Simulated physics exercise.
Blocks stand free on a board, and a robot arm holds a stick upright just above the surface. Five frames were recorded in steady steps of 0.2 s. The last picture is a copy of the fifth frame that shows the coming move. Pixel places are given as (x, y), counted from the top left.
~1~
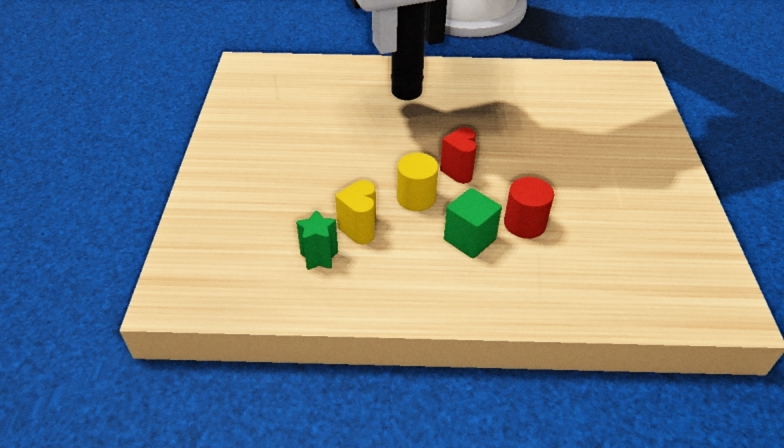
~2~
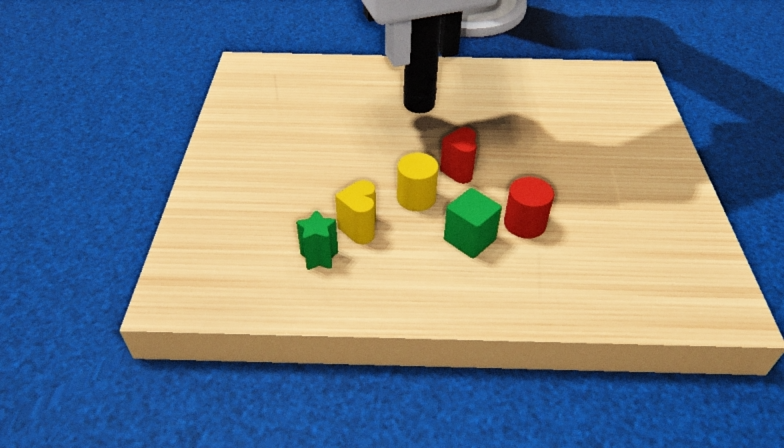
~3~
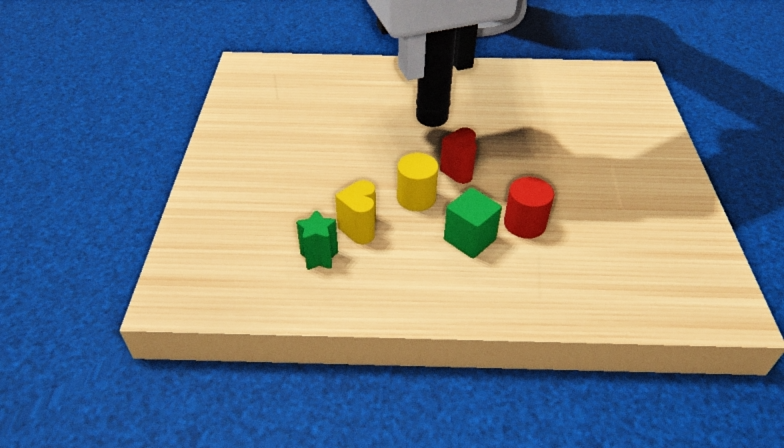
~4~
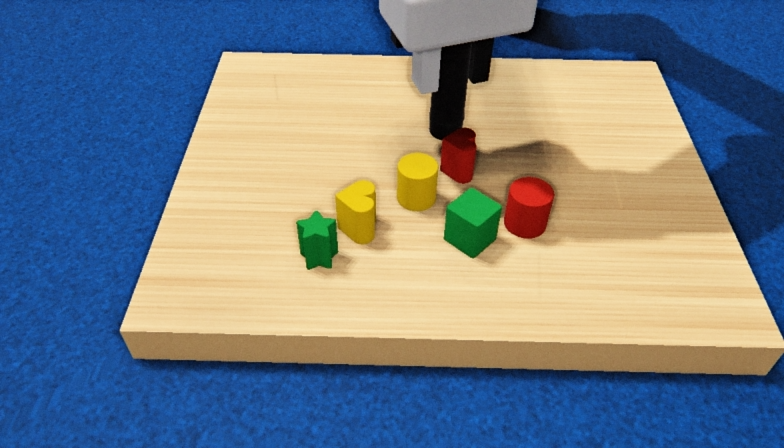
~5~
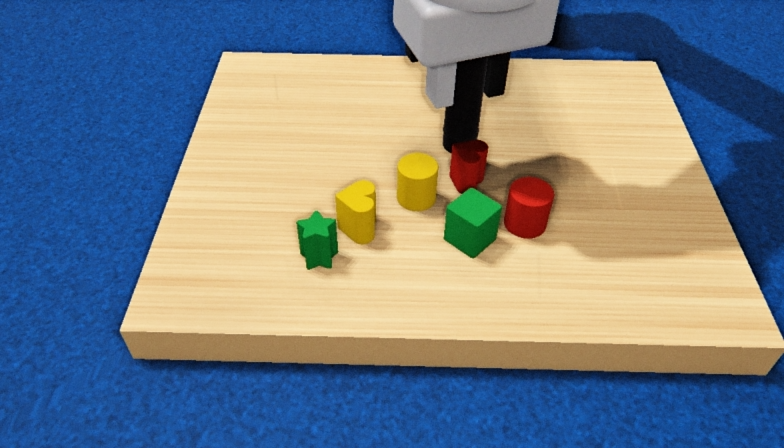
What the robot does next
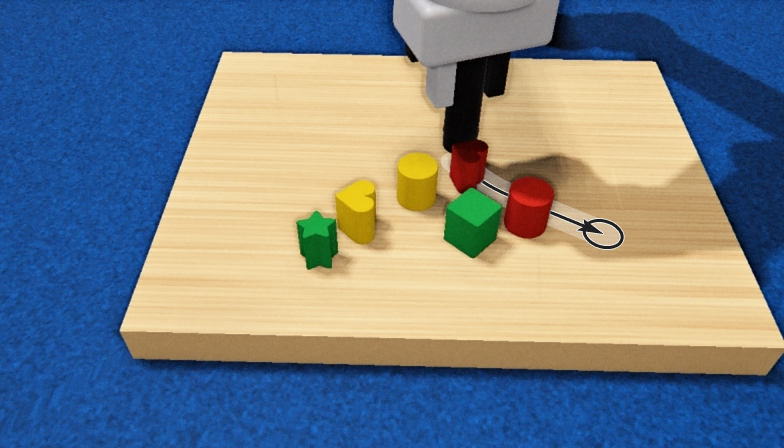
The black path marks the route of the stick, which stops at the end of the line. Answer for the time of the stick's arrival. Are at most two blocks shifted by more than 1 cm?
In short: Yes.
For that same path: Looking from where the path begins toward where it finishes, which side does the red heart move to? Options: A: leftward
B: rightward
The one that fits is B, rightward.
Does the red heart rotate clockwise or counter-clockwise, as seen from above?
Bird's-eye view: Clockwise.
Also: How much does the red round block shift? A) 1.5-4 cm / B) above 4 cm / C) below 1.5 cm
Answer: A.
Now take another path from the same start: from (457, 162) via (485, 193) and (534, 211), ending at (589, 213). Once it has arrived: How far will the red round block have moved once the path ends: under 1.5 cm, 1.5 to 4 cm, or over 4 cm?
Result: 1.5-4 cm.
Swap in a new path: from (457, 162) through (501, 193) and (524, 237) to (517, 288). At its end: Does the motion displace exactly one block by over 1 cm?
The answer is no.
Drawn move, from (457, 162) by way of (521, 201) to (603, 234).
On the path given first. One third of the way, stick at (500, 174); red heart at (490, 177), turned 50° clockwise.
Two thirds of the way, stick at (552, 195); red heart at (490, 177), turned 55° clockwise; red round block at (548, 205).
At the end, stick at (609, 218); yellow round block still; red heart at (490, 177), turned 55° clockwise; red round block at (549, 206).
